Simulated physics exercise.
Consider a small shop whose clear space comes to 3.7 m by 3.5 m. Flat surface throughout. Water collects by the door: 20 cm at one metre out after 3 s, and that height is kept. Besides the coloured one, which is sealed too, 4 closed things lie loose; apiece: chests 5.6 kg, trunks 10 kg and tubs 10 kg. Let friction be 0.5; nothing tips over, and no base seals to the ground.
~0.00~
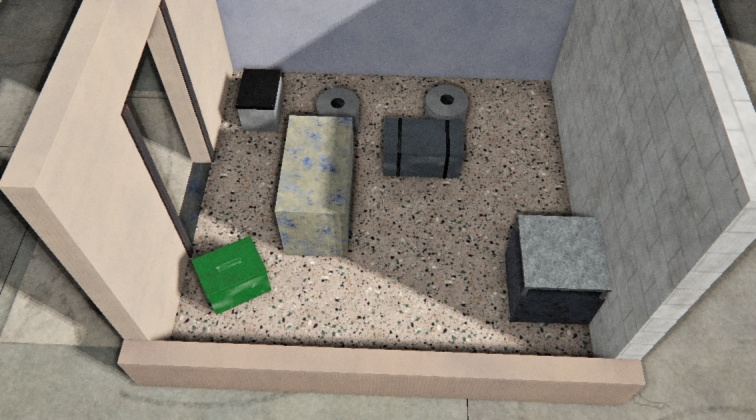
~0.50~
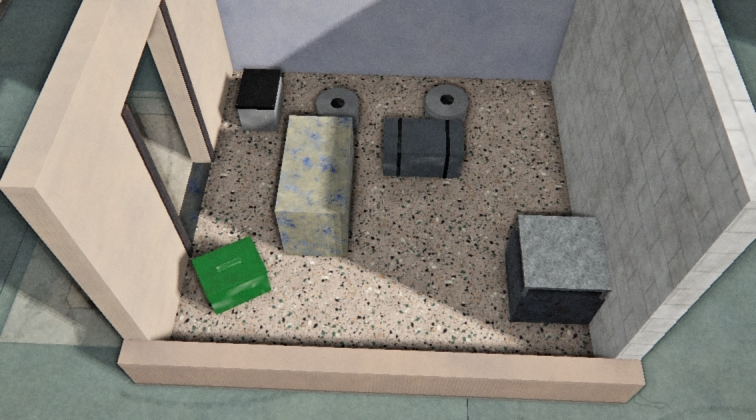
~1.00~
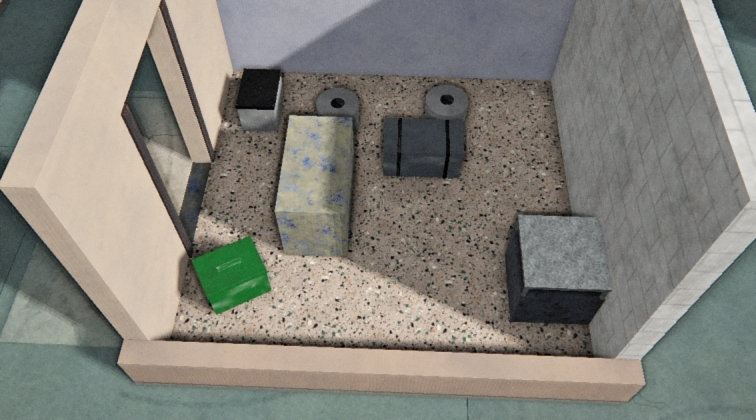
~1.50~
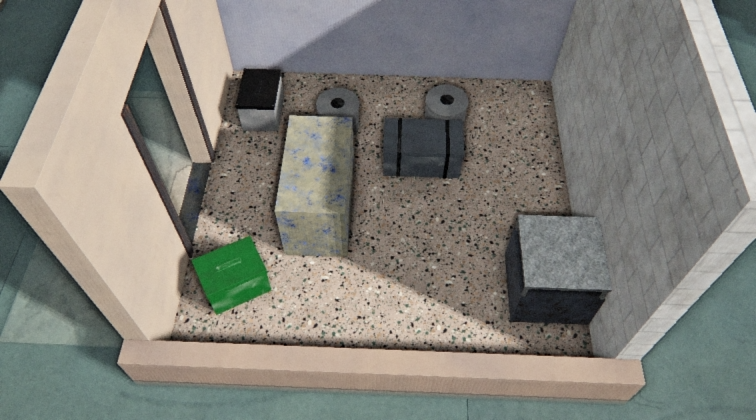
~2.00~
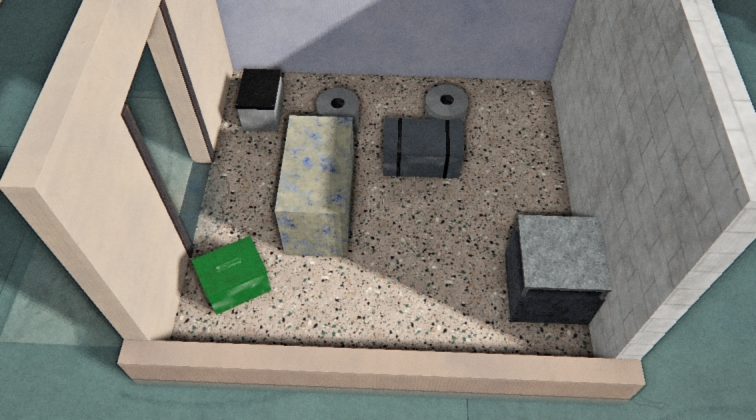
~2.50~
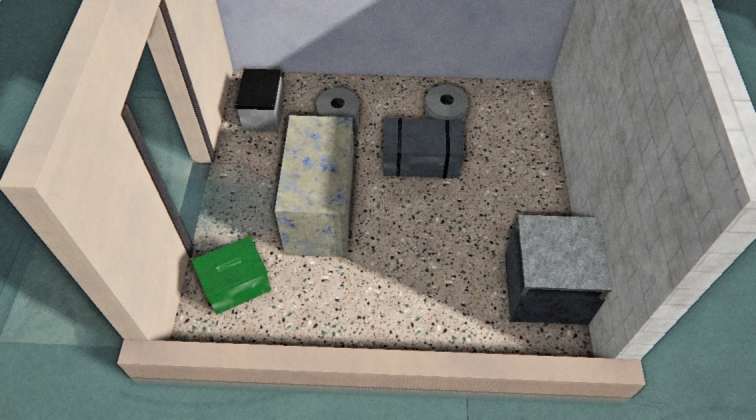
Teal water spreads outside a small room and creeps through the doorway while the boxes stay still.
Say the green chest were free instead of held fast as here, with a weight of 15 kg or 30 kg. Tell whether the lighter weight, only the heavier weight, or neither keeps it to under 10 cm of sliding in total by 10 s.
Answer: Neither weight does.
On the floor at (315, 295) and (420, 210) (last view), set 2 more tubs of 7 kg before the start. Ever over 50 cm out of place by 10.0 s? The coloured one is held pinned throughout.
Well, beyond half a metre and then below half a metre.
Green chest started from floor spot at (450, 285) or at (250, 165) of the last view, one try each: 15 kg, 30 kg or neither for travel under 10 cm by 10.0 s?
Try by try, must use the heavier; no option works.
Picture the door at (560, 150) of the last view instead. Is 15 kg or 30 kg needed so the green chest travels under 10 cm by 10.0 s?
If so, then both options fall short.
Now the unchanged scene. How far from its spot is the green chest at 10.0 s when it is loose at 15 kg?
Roughly 60 cm.
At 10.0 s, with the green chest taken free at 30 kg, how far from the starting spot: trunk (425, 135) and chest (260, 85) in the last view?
One is off by 40 cm, the other by 30 cm, in the order asked.
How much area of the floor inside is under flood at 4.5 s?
Roughly 5.0 m2.
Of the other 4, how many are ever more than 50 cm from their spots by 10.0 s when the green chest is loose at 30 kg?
2.
After 3.5 s the green chest would be 0 cm from its start with 15 kg and 0 cm from its start with 30 kg; 4 cm of water round it then.
After 4.5 s the green chest would be 35 cm from its start with 15 kg and 4 cm from its start with 30 kg; 7 cm of water round it then.
After 7.0 s the green chest would be 37 cm from its start with 15 kg and 8 cm from its start with 30 kg; 8 cm of water round it then.
After 10.0 s the green chest would be 56 cm from its start with 15 kg and 30 cm from its start with 30 kg; 11 cm of water round it then.
